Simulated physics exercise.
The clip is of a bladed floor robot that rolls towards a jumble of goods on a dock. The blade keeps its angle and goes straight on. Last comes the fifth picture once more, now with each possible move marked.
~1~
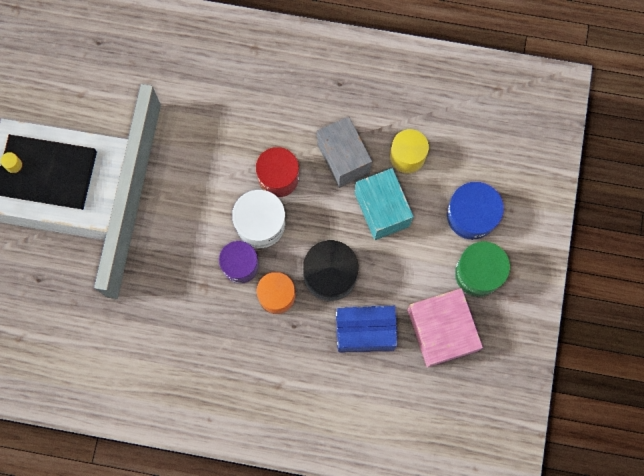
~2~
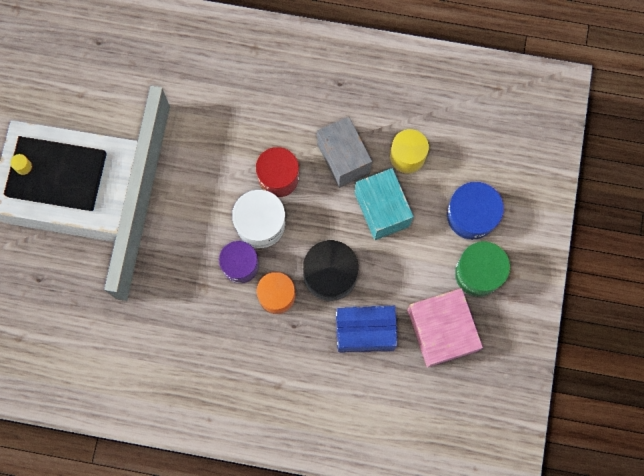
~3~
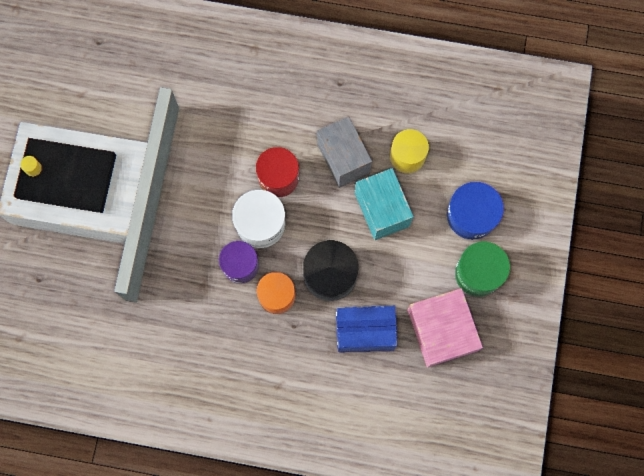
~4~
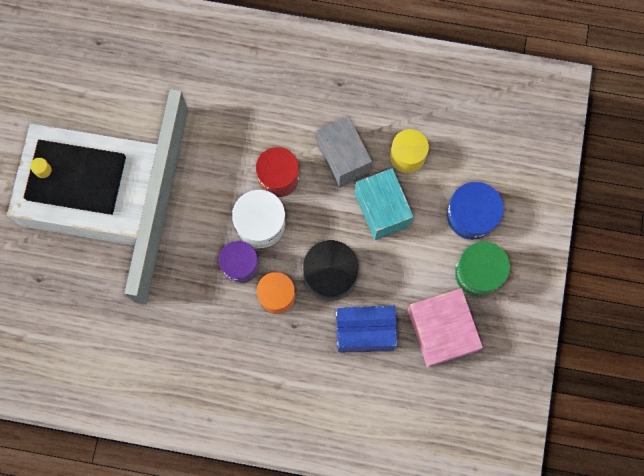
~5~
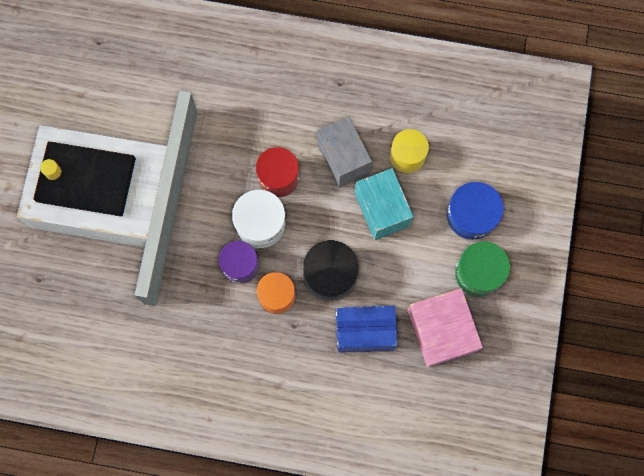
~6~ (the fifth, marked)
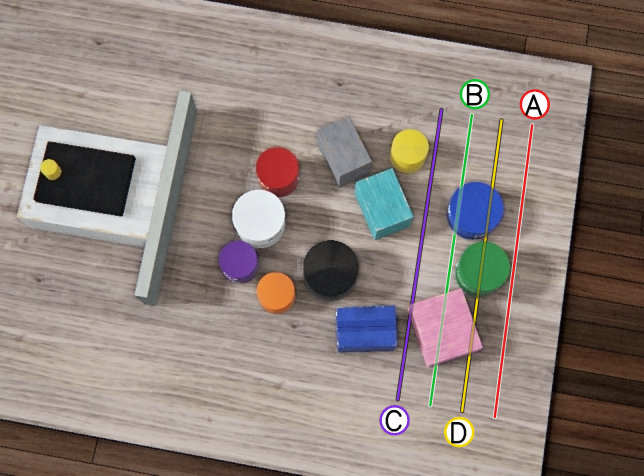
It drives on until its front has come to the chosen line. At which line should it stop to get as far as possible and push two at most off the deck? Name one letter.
Up to line D.
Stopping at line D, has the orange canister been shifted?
Yes.
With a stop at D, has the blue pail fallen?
By then, yes.
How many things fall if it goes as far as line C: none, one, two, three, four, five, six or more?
By then, none.
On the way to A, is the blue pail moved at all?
Yes.
On the marked copy, A at (514, 266); B at (452, 255); C at (420, 250); D at (482, 261).
With D. Early on, robot (206, 200); orange canister (291, 308); red pail (315, 179).
Further on, robot (321, 220); blue pail (513, 211); green pail (505, 266).
At the end, robot (411, 236); blue pail over the edge; green pail over the edge; two fallen.
As for the rest, A drops five; B is within the limit but short; C is within the limit but short.
